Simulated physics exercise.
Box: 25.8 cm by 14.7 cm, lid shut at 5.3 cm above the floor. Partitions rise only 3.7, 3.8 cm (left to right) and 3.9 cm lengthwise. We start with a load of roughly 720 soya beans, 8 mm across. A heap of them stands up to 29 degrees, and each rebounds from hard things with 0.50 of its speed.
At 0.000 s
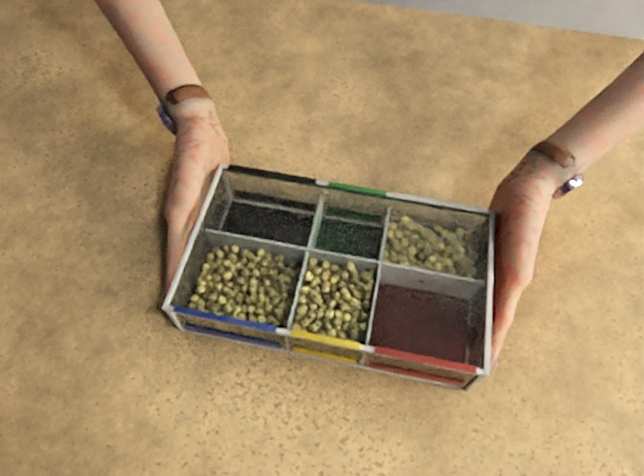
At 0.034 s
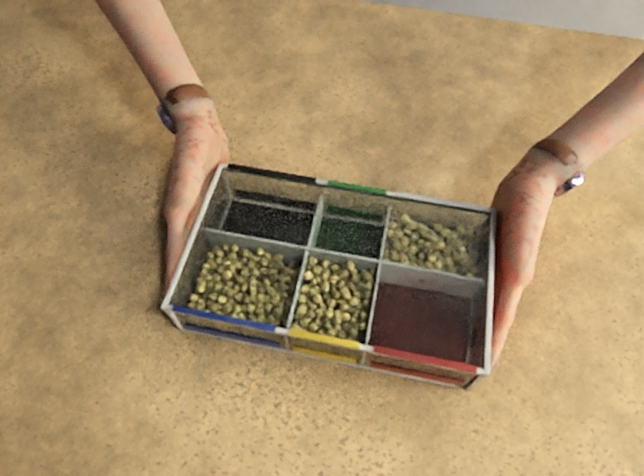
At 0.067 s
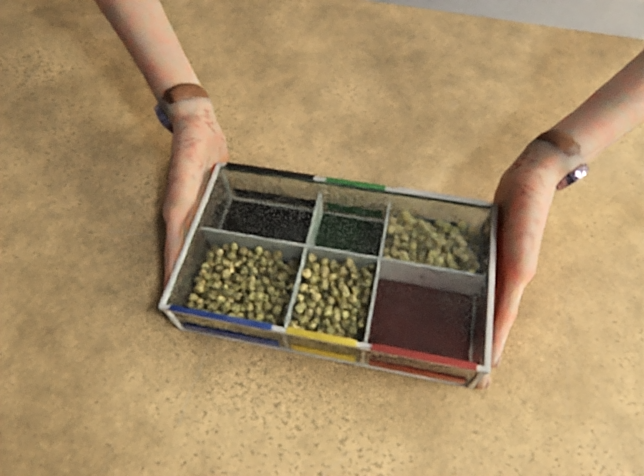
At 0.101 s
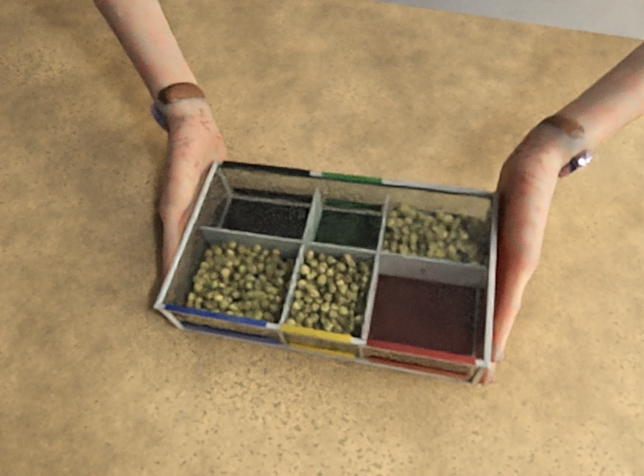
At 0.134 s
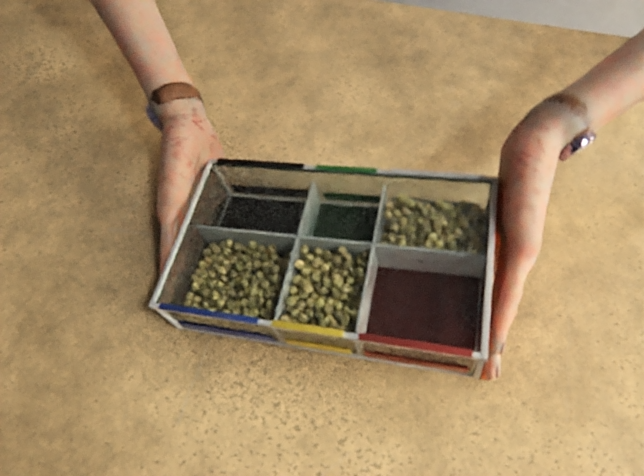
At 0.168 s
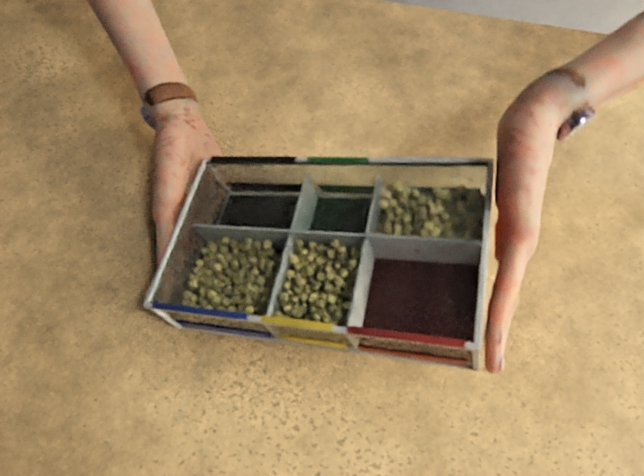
Two hands held a clear, divided box of pale beans above a speckled tan surface, then tilted it gradually, slowly at first and then faster, with its left front corner lowest.
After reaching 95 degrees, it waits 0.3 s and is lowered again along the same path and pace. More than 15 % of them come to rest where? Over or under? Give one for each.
Red compartment under; blue compartment over; green compartment under; yellow compartment over; white compartment over; black compartment under.
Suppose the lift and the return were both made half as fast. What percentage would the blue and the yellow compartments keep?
In that case blue 45; yellow 25.
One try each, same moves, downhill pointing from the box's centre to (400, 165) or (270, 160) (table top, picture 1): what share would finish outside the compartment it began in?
15 and 10 %.
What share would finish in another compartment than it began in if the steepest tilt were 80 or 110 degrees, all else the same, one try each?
Close to 10 in a hundred first, and 10 in a hundred second.
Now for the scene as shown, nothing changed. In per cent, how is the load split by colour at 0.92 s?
In per cent: Red 0, blue 40, green 0, yellow 30, white 25, black 5.
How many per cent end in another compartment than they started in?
Roughly 10 in a hundred.
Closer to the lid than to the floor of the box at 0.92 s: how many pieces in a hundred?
I'd put it at some 50 percent.
After 0.92 s, tilt 95 degrees; blue 40 %, yellow 30 %, white 25 %, black 5 %.
Then, at 1.42 s, tilt 53 degrees; blue 40 %, yellow 30 %, white 25 %, black 5 %.
After 1.99 s, tilt 0 degrees; blue 40 %, yellow 30 %, white 25 %, black 5 %.
At rest (2.6 s), red 0 %, blue 40 %, green 0 %, yellow 30 %, white 25 %, black 5 %.
